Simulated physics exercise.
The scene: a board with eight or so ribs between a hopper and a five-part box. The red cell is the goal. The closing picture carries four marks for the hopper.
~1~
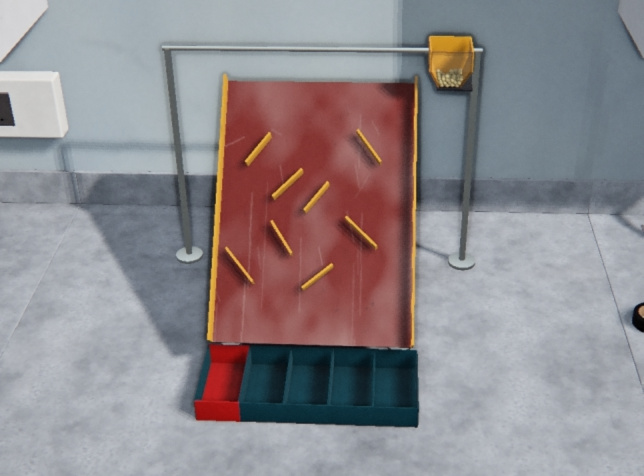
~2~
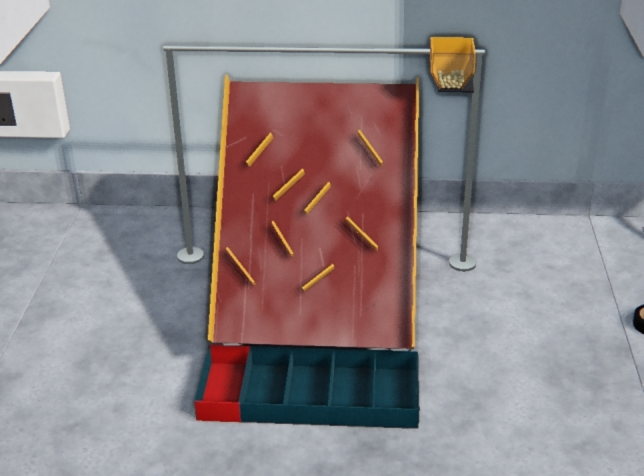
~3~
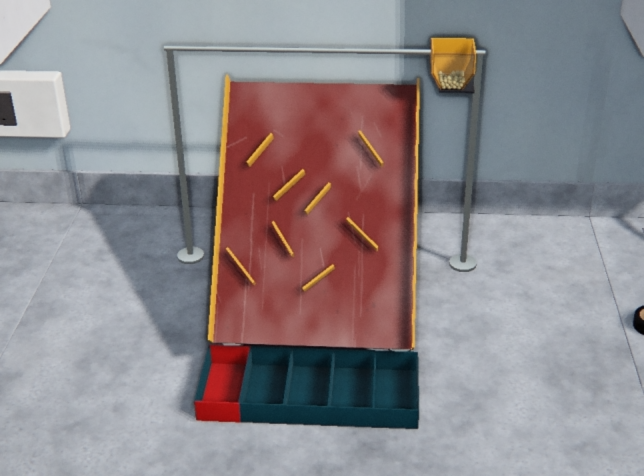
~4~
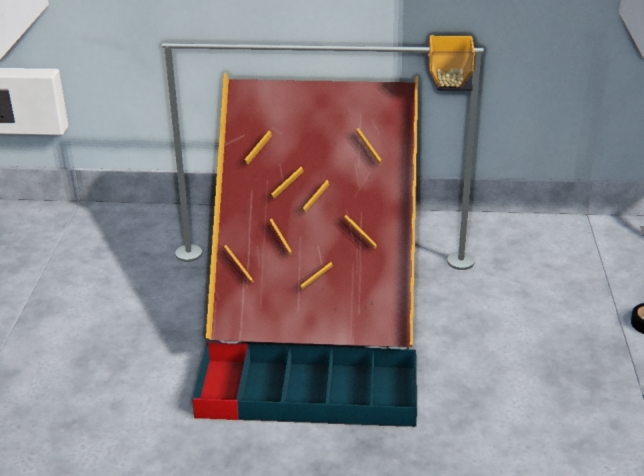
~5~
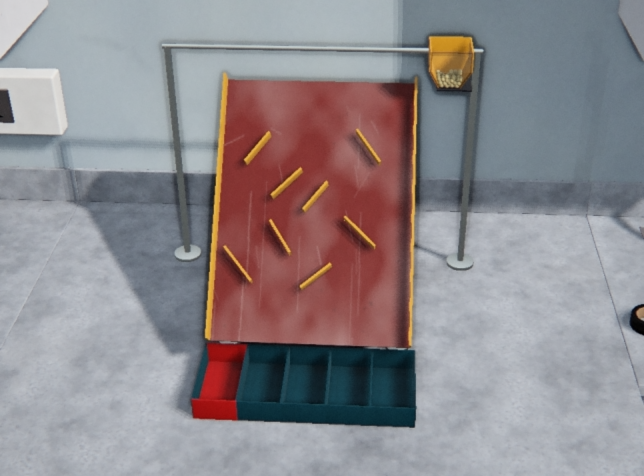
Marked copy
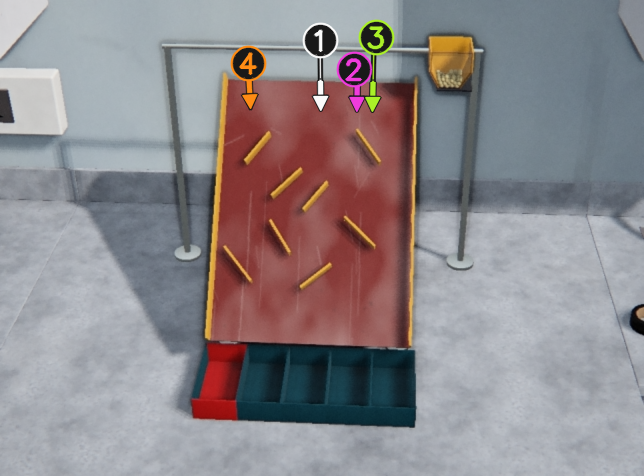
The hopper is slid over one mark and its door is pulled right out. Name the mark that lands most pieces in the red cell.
Use mark 4.
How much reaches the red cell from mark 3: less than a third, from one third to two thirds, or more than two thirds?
It is less than a third.
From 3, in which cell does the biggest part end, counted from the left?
The fifth from the left.
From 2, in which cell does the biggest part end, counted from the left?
It is the fifth one.
On the marked copy, mark 1 meets the board at (320, 105); mark 2 meets the board at (356, 106); mark 3 meets the board at (372, 106); mark 4 meets the board at (250, 103).
For mark 1, about a tenth in the red cell, almost all in other cells.
For mark 2, about a tenth in the red cell, the larger part in other cells, about a tenth outside the box.
For mark 3, about a tenth in the red cell, the larger part in other cells, about a tenth outside the box.
For mark 4, roughly two thirds in the red cell, roughly a third in other cells.
